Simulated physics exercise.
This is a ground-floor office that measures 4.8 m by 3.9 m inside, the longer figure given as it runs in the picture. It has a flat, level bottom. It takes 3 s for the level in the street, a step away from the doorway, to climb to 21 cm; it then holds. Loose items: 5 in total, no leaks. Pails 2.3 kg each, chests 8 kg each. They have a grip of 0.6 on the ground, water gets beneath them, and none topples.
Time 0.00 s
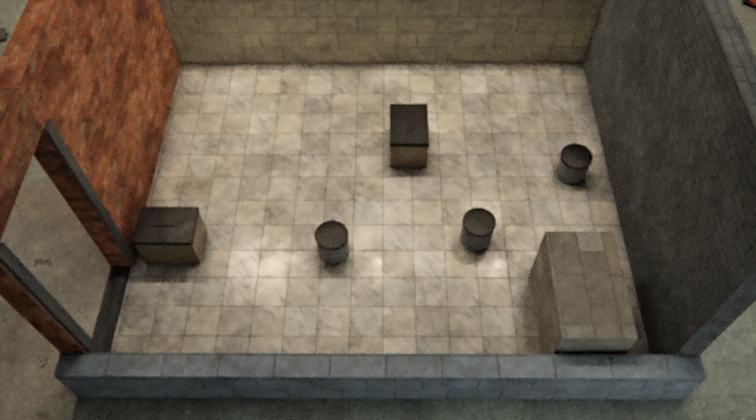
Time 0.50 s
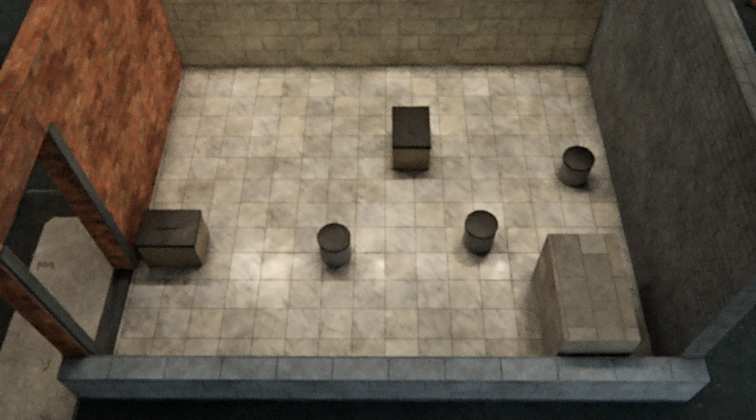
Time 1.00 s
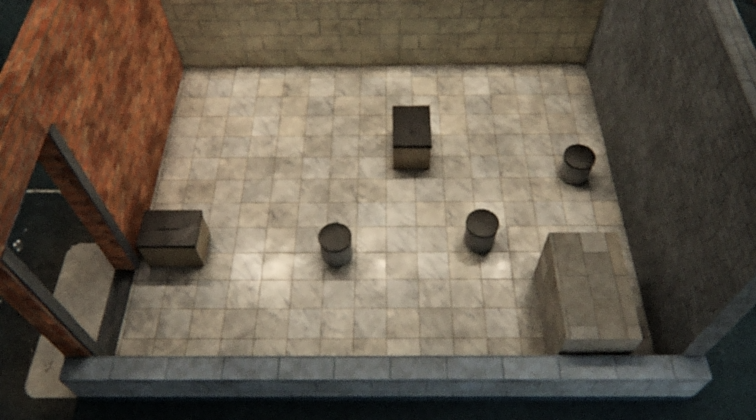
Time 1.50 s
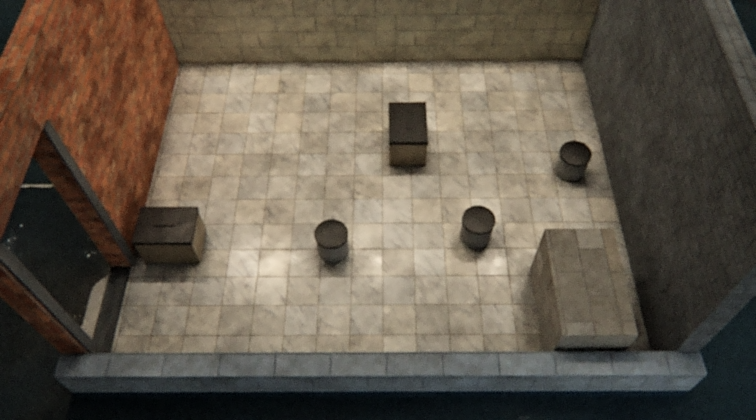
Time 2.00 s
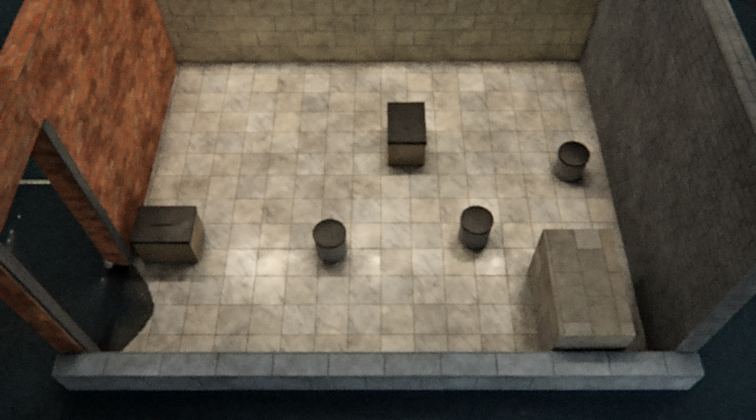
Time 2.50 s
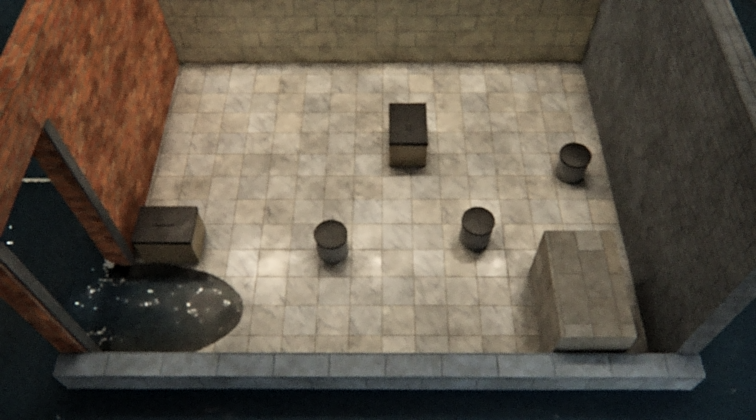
Dark water spreads over the pale ground outside the doorway on the left of a tiled room holding pails, chests and a large block. It then slips through the opening and widens into a rounded, glinting pool beside the nearest chest, while the objects inside stay put.
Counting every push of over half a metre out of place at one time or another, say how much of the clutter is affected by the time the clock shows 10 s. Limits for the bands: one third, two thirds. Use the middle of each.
Band: Middle, one third to two thirds.
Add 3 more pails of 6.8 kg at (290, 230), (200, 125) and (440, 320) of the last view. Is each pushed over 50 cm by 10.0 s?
Inside the limit, then inside the limit, then above the limit.
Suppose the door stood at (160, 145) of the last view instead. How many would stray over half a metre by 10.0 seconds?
That gives 3 of them.
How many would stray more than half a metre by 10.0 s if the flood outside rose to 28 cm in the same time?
You'd get 4 in that case.
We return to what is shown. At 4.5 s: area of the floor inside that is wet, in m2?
7.0 m2.
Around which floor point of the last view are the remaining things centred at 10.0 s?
It works out to somewhere near (382, 122) on the floor.
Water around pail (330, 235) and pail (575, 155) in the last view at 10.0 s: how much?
Around 6 cm and 9 cm.
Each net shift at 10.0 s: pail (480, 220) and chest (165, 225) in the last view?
They've ended up 200 cm and 20 cm away, in that order.
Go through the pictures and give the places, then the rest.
The first frame shows a pail at (577, 156) rests on the ground; a chest at (409, 123), on the bottom; water covers 0.0 m2; 0 of 5 have shifted.
The second frame shows a pail at (579, 158), on the bottom; a chest at (411, 126), on the bottom; water covers 0.0 m2; 0 of 5 have shifted.
The third frame shows a pail at (580, 156), on the bottom; a chest at (412, 125), on the bottom; water covers 0.0 m2; 0 of 5 have shifted.
The fourth frame shows a pail at (576, 153) rests on the ground; a chest at (408, 121), on the bottom; 0.0 m2 under water; 0 of 5 have shifted.
The fifth frame shows a pail at (574, 153), on the bottom; a chest at (407, 121) rests on the ground; 0.2 m2 under water; 0 of 5 have shifted.
The sixth frame shows a pail at (576, 154), on the bottom; a chest at (408, 122), on the bottom; water covers 0.8 m2; 0 of 5 have shifted.
After 3.5 s 0 of 5 are over 50 cm from their spots; 0 afloat.
After 4.5 s 1 of 5 are over 50 cm from their spots; 0 afloat.
After 7.0 s 3 of 5 are over 50 cm from their spots; 3 afloat.
After 10.0 s 3 of 5 are over 50 cm from their spots, and 3 have been at some point; 4 afloat.
